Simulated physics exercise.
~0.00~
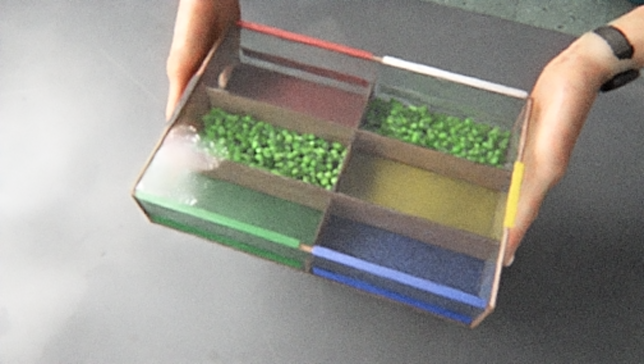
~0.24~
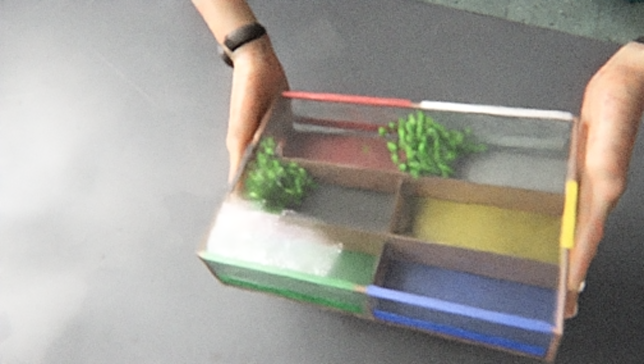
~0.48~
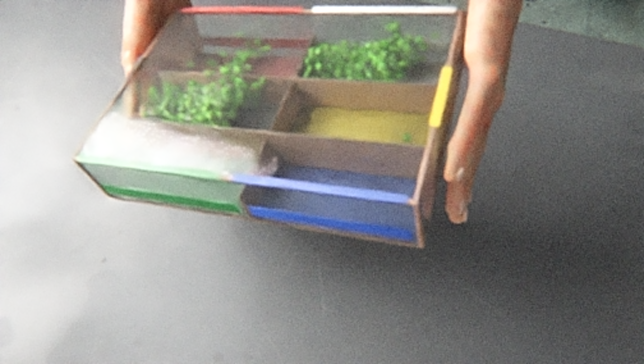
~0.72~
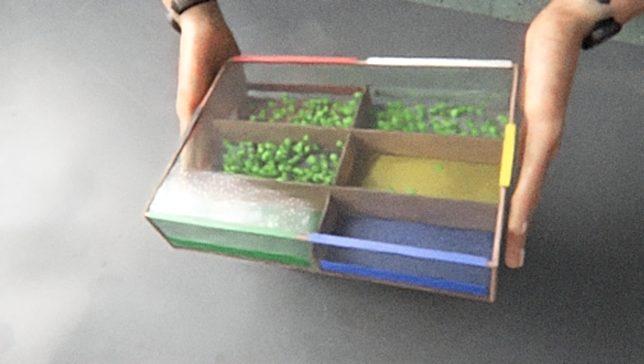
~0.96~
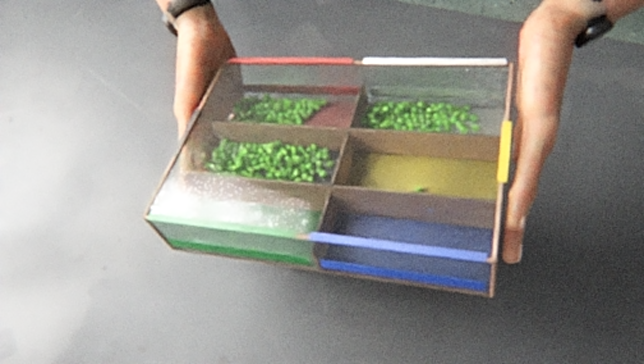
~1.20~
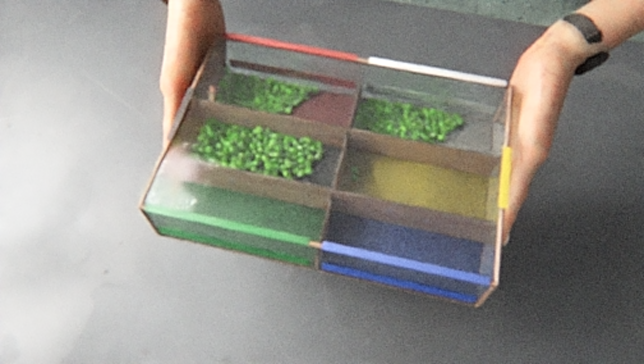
The clip opens with two hands holding a clear-lidded box of six compartments over a dark grey table, with green peas in the dark middle-left section and the white-edged back-right one. The hands tip the box and swing it to the right, and the peas fly up in clumps. They then swing it left, scattering the peas, before bringing it back towards its starting place. The peas settle while the box stays tilted, and then the hands begin to level it. At the end, peas lie in the red, white and dark compartments, while the yellow, green and blue ones look empty.
